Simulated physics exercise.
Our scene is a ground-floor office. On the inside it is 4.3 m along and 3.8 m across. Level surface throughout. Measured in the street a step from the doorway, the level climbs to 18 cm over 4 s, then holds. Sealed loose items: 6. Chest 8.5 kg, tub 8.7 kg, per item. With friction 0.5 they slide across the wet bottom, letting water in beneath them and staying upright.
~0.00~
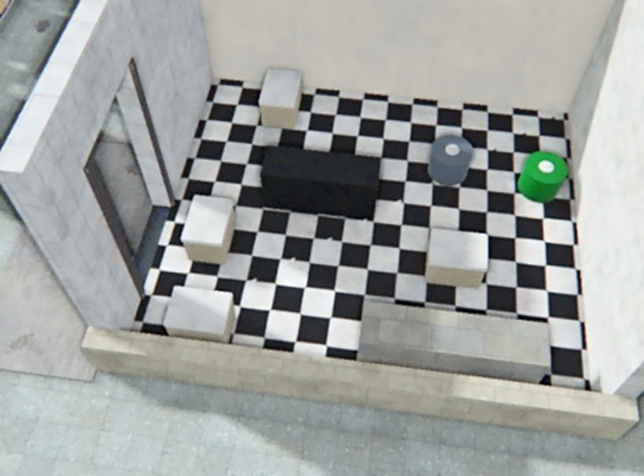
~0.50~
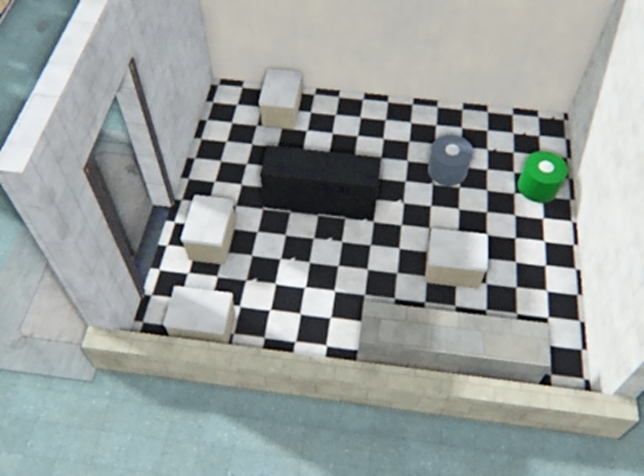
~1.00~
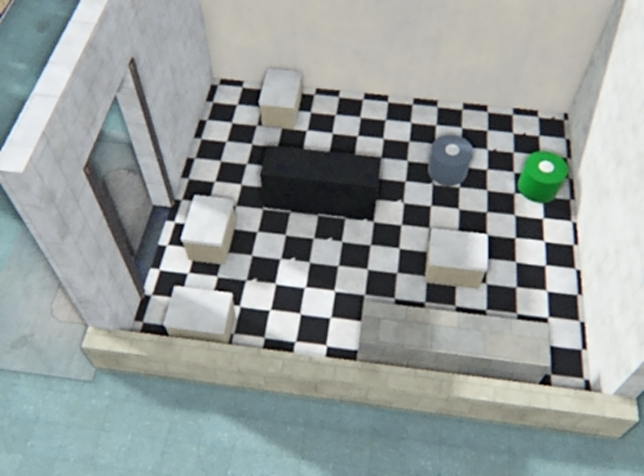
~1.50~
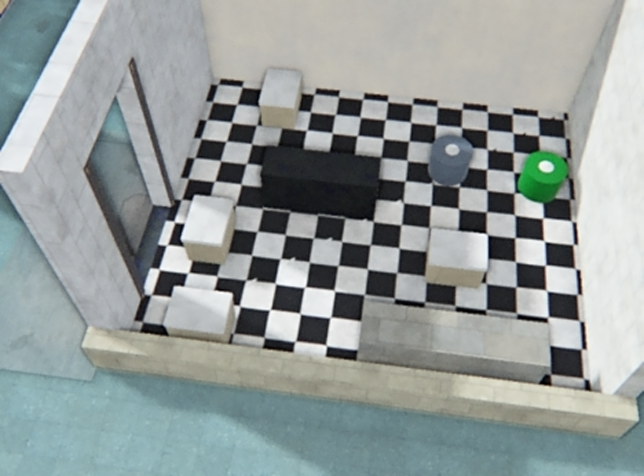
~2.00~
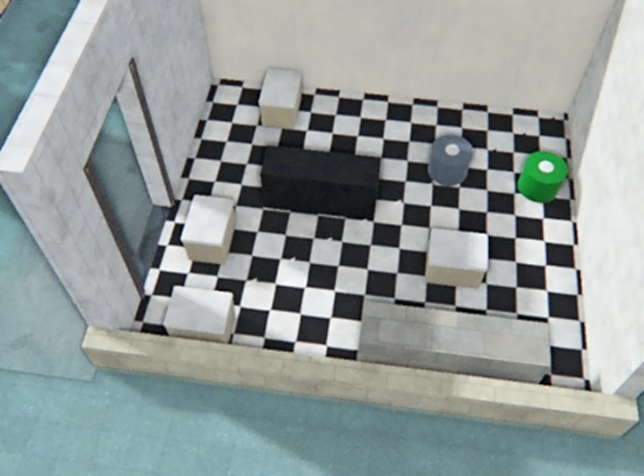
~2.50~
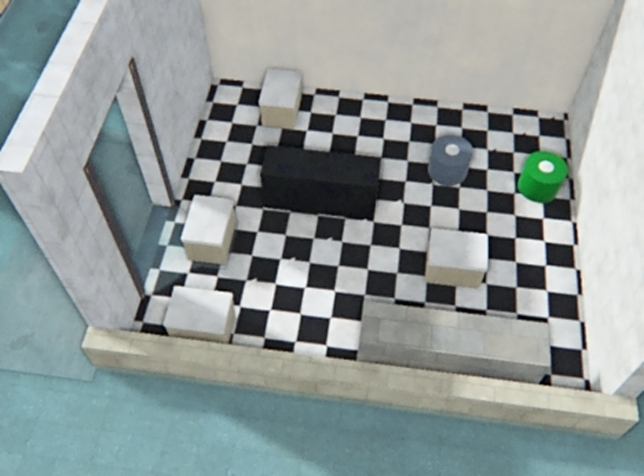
Bluish water spreads over the paving outside a checkered-floor room, covers the ground beyond the doorway at left, and then reaches just inside the opening, while the pale blocks, dark block, gray drum and green tub stay still.
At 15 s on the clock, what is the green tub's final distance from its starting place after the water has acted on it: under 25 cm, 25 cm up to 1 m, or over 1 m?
I'd say it gets moved far off.
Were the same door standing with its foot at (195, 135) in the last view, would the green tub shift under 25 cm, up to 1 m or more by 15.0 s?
Note: Green tub displaced a long way.
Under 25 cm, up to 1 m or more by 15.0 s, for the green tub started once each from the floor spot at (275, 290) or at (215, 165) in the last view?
Run 1 - well off; run 2 - short shift.
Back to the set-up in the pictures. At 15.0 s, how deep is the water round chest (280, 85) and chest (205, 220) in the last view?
13 and 9 cm.
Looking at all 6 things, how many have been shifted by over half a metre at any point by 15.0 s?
4.
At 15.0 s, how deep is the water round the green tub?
Depth: About 12 cm.
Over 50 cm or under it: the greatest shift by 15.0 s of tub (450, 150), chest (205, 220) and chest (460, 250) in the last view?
Going one by one, I get within, above and above.
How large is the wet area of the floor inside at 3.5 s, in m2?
Roughly 1.5 m2 of it is wet.
After 3.5 s the green tub is near (546, 167), 0.0 m from its start, aground; 0 afloat.
After 6.8 s the green tub is near (546, 167), 0.0 m from its start, aground; 0 afloat.
After 11.0 s the green tub is near (504, 105), 0.9 m from its start, afloat; 4 afloat.
After 15.0 s the green tub is near (242, 100), 3.4 m from its start, afloat; 5 afloat.
